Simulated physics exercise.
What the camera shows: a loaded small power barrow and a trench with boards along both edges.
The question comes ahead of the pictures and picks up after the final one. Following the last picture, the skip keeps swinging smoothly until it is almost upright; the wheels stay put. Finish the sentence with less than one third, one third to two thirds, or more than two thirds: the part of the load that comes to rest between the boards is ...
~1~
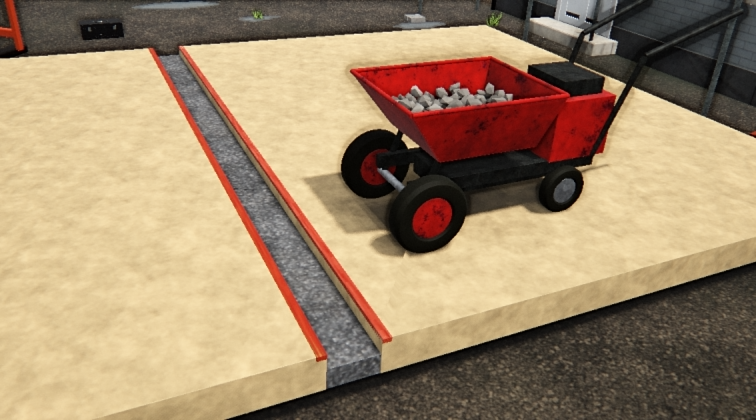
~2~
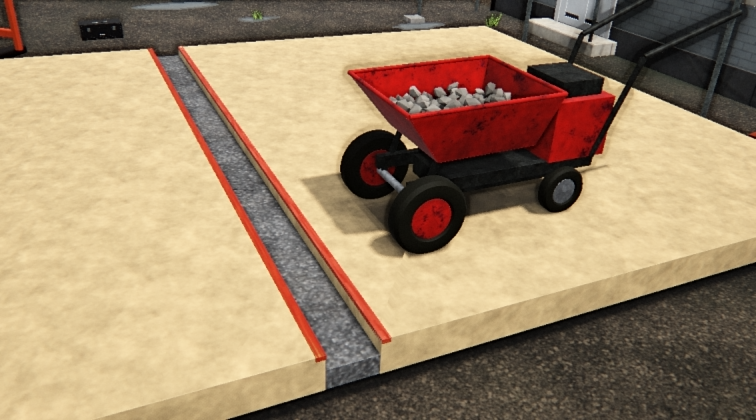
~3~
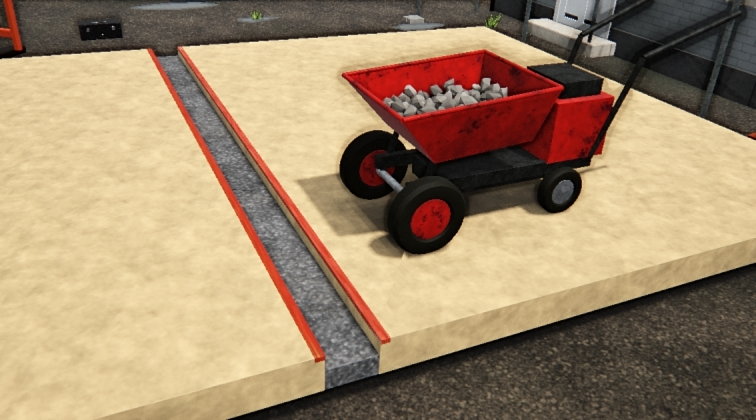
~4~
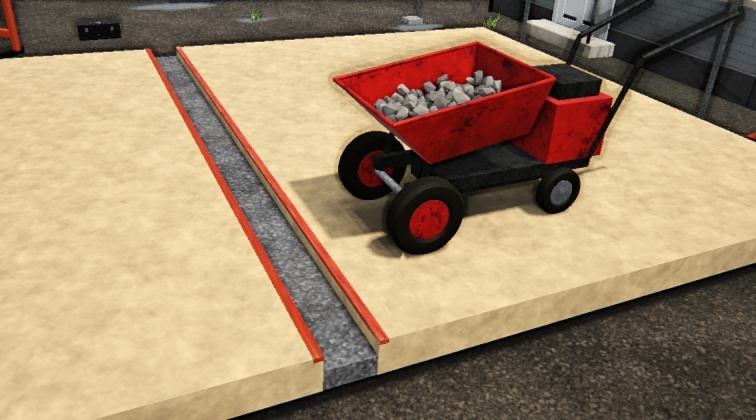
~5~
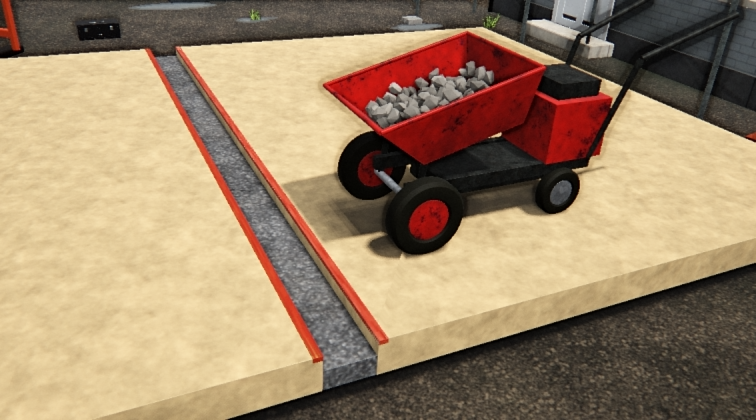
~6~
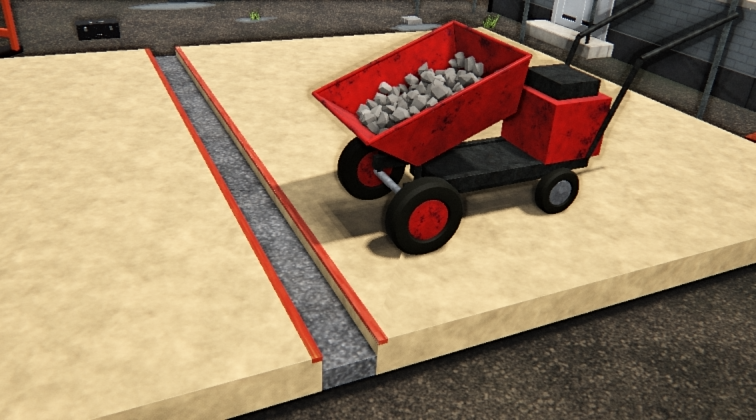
The part between the boards is one third to two thirds.
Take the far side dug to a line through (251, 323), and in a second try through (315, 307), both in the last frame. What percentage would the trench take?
I'd expect close to 100 in a hundred and then close to 30 in a hundred.
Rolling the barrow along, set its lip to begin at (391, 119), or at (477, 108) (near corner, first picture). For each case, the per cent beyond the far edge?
That works out to 70 per cent for the first position and 0 per cent for the second.
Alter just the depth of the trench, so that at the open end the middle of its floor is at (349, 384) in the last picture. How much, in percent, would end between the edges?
Estimated share: Approx. 60 per cent.
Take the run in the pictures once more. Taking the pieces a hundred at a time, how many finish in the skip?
That comes to about 0 per cent or so.
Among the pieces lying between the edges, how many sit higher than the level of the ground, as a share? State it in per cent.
About 40 in a hundred.
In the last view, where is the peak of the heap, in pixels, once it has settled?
Estimated top, final frame: Near (265, 231).
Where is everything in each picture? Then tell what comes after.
Lip of the skip at (412, 116), level; top of the load at (460, 109), broken stones; first edge of the trench at (359, 297); far edge at (297, 311), the trench under half as wide as the skip, and shallow for its width, in the first frame.
Lip of the skip at (410, 117), tipped barely; top of the load at (463, 104), in the second frame.
Lip of the skip at (403, 121), tipped barely; top of the load at (462, 100), in the third frame.
Lip of the skip at (393, 126), tipped a little; top of the load at (478, 101), in the fourth frame.
Lip of the skip at (381, 133), tipped clearly; top of the load at (470, 94), in the fifth frame.
Lip of the skip at (368, 143), tipped clearly; top of the load at (461, 77); first edge of the trench at (354, 298); far edge at (293, 313), in the sixth frame.
Soon after the last picture, skip tipped steeply; all in the skip.
A little later, skip tipped right over; most in the skip; about a quarter in or heaped over the trench; a small part beyond it.
Later still, skip tipped right over; a small part in the skip; about half in or heaped over the trench; about half beyond it.
At rest, skip tipped right over; about half in or heaped over the trench; about half beyond it.
